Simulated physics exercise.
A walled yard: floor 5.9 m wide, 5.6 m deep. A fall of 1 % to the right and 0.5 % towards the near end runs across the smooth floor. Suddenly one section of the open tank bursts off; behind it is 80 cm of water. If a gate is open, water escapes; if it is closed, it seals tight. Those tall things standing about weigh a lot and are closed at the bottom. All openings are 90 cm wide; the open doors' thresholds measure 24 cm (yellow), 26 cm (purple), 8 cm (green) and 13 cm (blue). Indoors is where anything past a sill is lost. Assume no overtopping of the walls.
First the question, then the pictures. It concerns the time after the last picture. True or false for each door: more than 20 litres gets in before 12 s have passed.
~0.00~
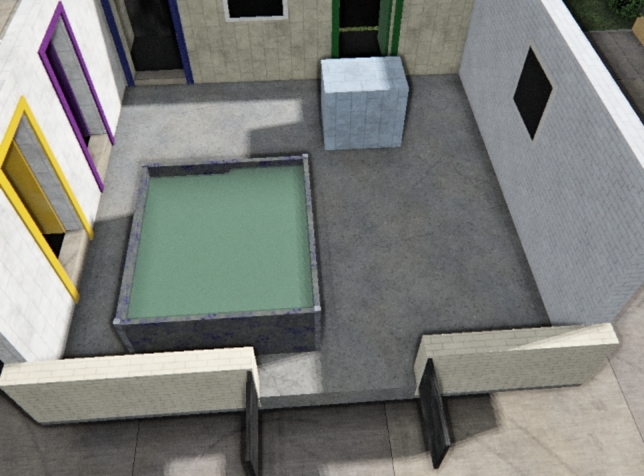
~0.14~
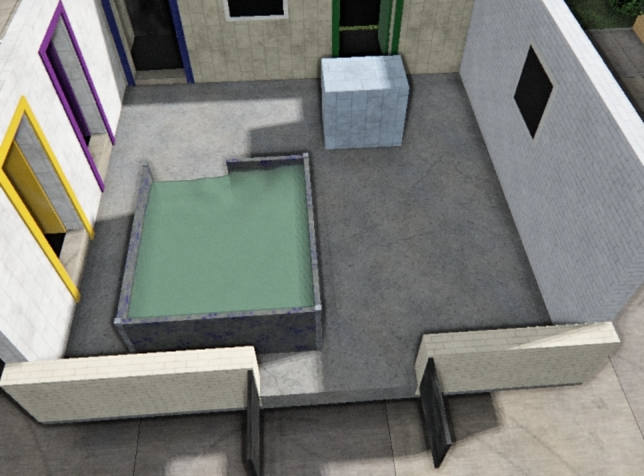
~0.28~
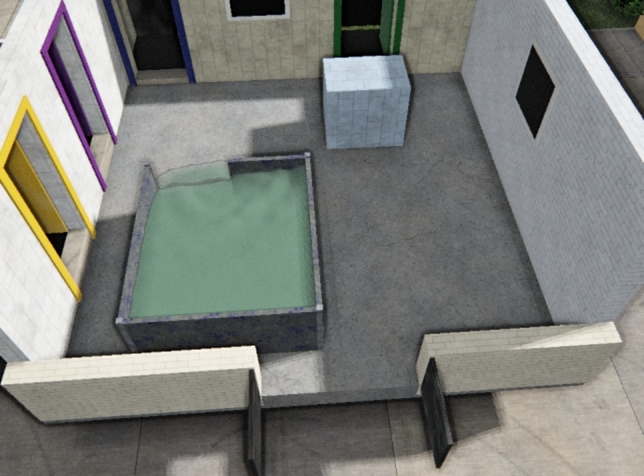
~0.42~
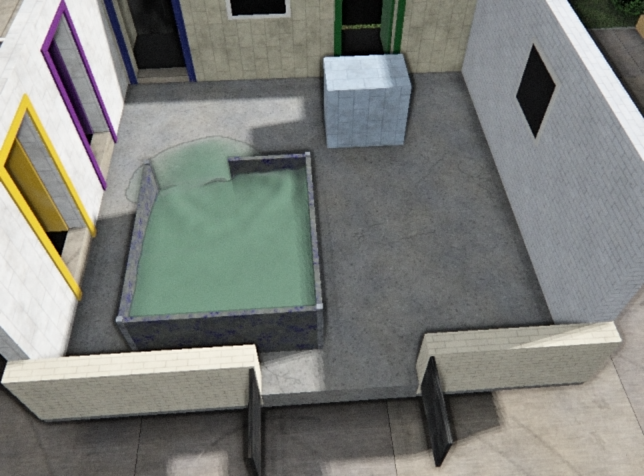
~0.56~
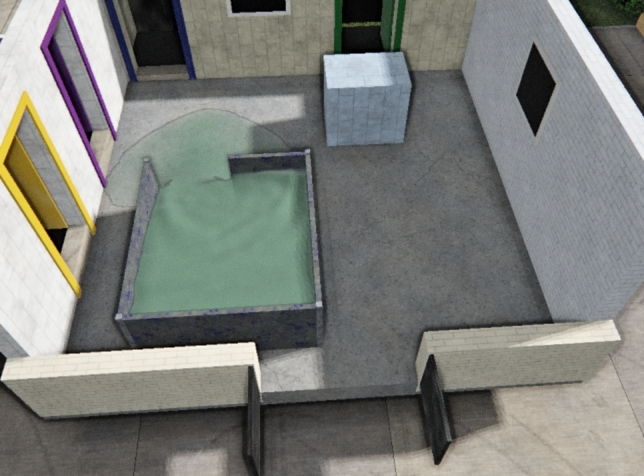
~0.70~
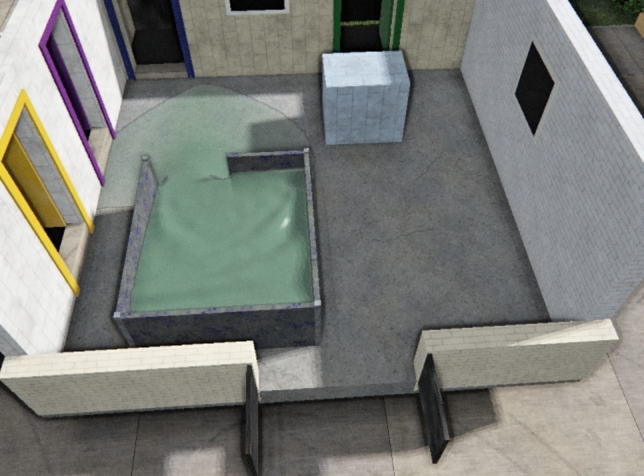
Yellow door false, purple door false, green door true, blue door true.
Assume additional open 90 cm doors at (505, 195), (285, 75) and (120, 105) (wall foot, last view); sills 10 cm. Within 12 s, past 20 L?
The first one doesn't reach it, the second one exceeds it, and the third one exceeds it.
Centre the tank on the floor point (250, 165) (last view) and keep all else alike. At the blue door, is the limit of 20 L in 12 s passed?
So the blue door tops the limit.
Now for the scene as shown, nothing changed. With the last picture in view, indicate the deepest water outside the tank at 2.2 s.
Spot: Approx. (146, 92).
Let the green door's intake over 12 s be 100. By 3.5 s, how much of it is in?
Share: ~ 25 %.
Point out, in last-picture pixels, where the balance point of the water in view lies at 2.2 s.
About (226, 199).
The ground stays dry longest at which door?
The yellow door is last.
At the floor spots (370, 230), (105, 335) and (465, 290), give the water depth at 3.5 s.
The depths come out at 0, 0 and 0 centimetres, in the order listed.
After 1.4 s water covers 35 % of the floor and is deepest (46 cm) near (127, 79); yellow door not reached, purple door 26 cm at the sill, 0 L in, green door not reached, blue door 22 cm at the sill, 30 L in.
After 2.2 s water covers 40 % of the floor and is deepest (46 cm) near (146, 92); yellow door not reached, purple door 19 cm at the sill, 1 L in, green door 11 cm at the sill, 1 L in, blue door 38 cm at the sill, 182 L in.
After 3.5 s water covers 45 % of the floor and is deepest (29 cm) near (148, 79); yellow door 1 cm at the sill, 0 L in, purple door 15 cm at the sill, 1 L in, green door 11 cm at the sill, 12 L in, blue door 26 cm at the sill, 385 L in.
After 7.0 s water covers 95 % of the floor and is deepest (22 cm) near (460, 87); yellow door 3 cm at the sill, 0 L in, purple door 13 cm at the sill, 1 L in, green door 10 cm at the sill, 26 L in, blue door 14 cm at the sill, 501 L in.
After 12.0 s water covers 100 % of the floor and is deepest (16 cm) near (553, 353); yellow door 7 cm at the sill, 0 L in, purple door 8 cm at the sill, 1 L in, green door 8 cm at the sill, 48 L in, blue door 7 cm at the sill, 503 L in.
